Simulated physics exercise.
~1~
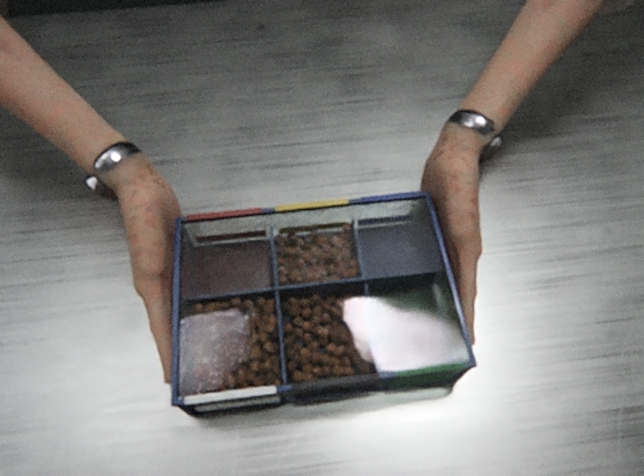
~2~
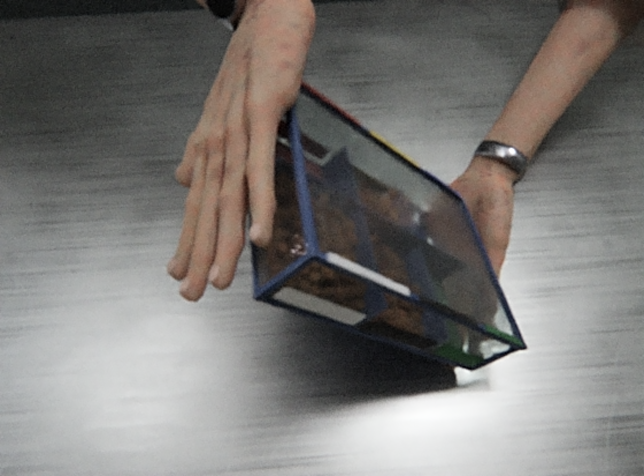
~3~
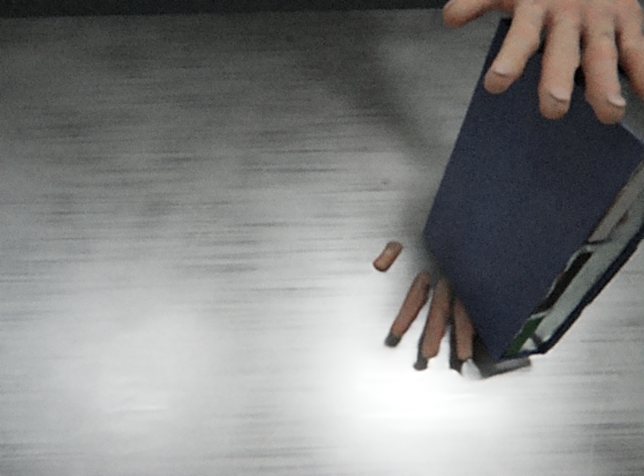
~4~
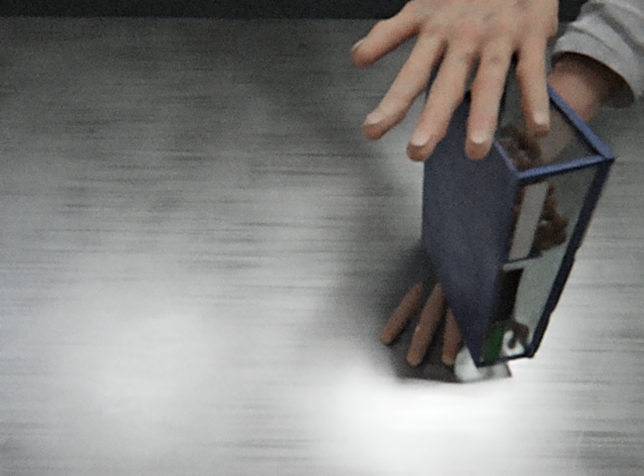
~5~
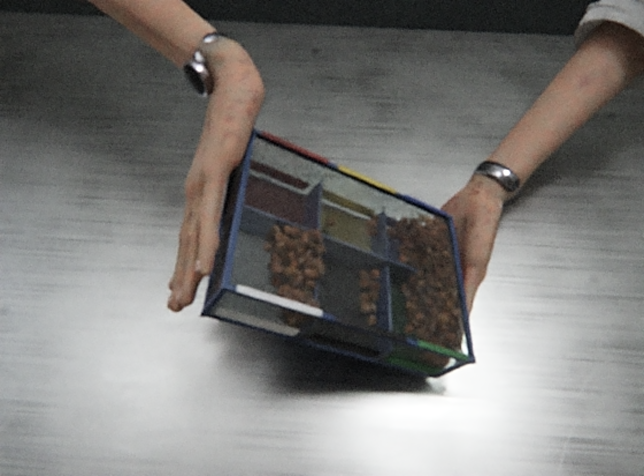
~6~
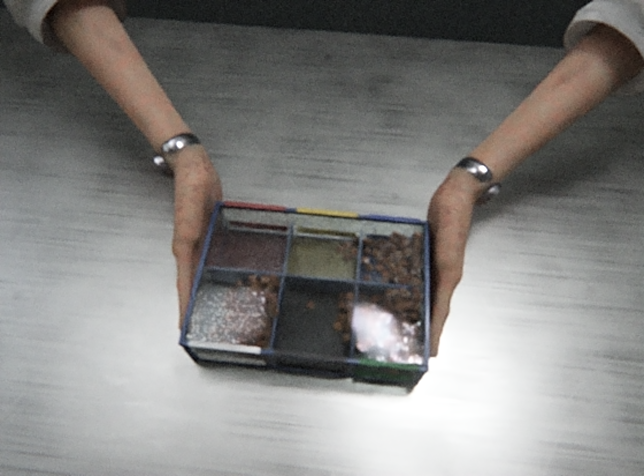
The footage shows two hands holding a clear-lidded, divided box of small brown balls above a grey surface, tipping it steeply onto its side so its blue base shows, then lowering it flat again, with the balls now mostly in the right and lower-left compartments.
